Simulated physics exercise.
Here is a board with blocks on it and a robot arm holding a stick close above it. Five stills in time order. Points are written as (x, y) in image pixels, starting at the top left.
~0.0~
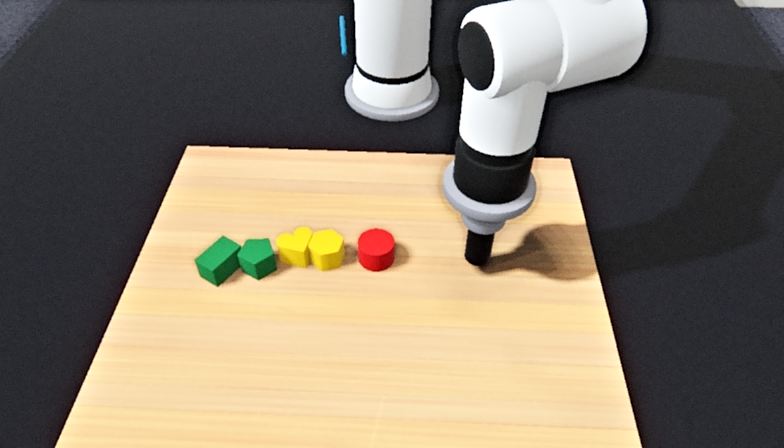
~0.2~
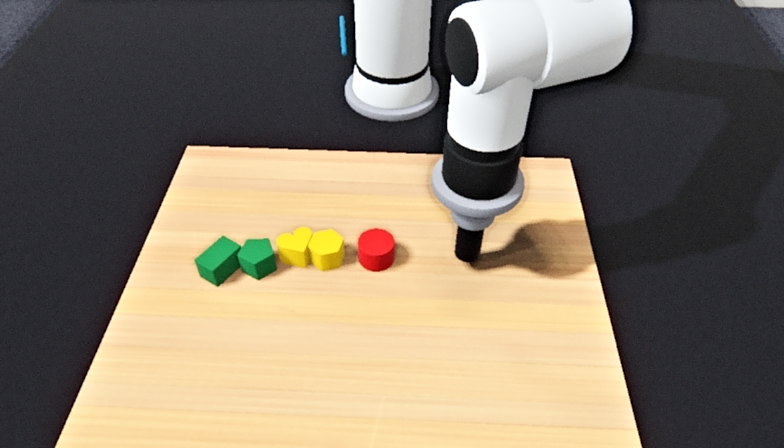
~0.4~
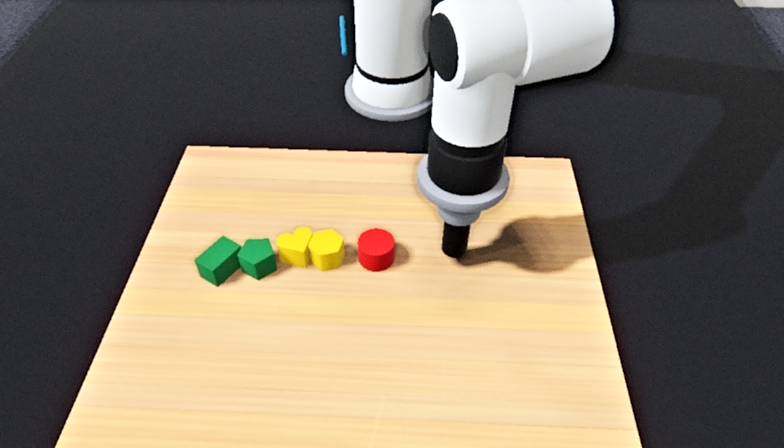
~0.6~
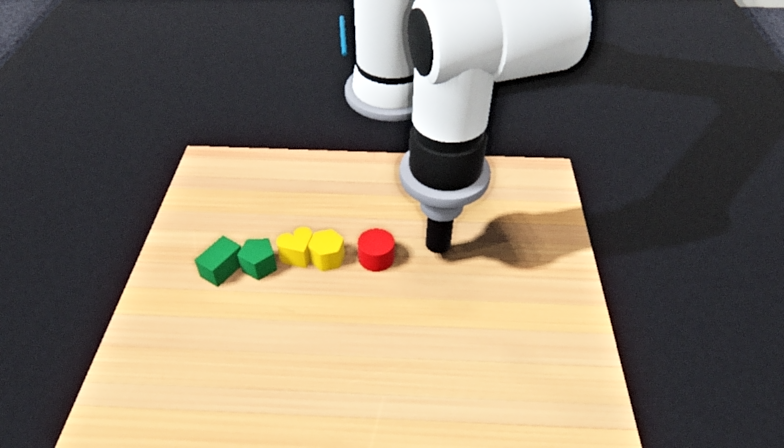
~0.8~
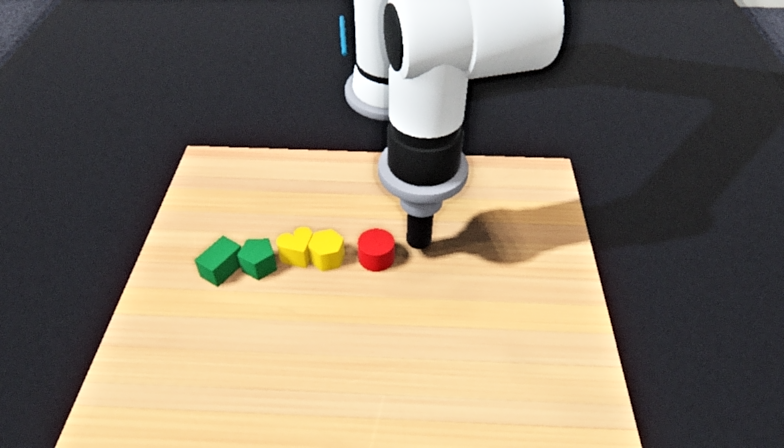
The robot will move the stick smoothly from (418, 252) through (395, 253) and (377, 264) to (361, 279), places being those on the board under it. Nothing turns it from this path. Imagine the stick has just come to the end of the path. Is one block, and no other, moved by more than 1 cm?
I'd say no.
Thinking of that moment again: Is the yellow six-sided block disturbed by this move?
That block will leave its spot.
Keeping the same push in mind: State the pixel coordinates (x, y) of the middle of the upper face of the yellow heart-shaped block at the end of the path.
The point I'd pick in the picture is (278, 232).
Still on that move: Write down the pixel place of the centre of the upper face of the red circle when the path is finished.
At (328, 259).
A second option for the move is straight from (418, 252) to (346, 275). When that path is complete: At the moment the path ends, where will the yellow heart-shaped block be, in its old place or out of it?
It is shifted.
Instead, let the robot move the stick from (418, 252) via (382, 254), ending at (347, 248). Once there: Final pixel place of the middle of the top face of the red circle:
It will end up at (321, 247).
The first path, step by step. Halfway along, stick (384, 246); yellow heart-shaped block (290, 239); yellow six-sided block (319, 242); red circle (353, 247).
At the end, stick (361, 267); green pentagonal block (253, 250), turned 10° anticlockwise; yellow heart-shaped block (278, 232), turned 20° clockwise; yellow six-sided block (303, 242), turned 20° clockwise; red circle (328, 259).
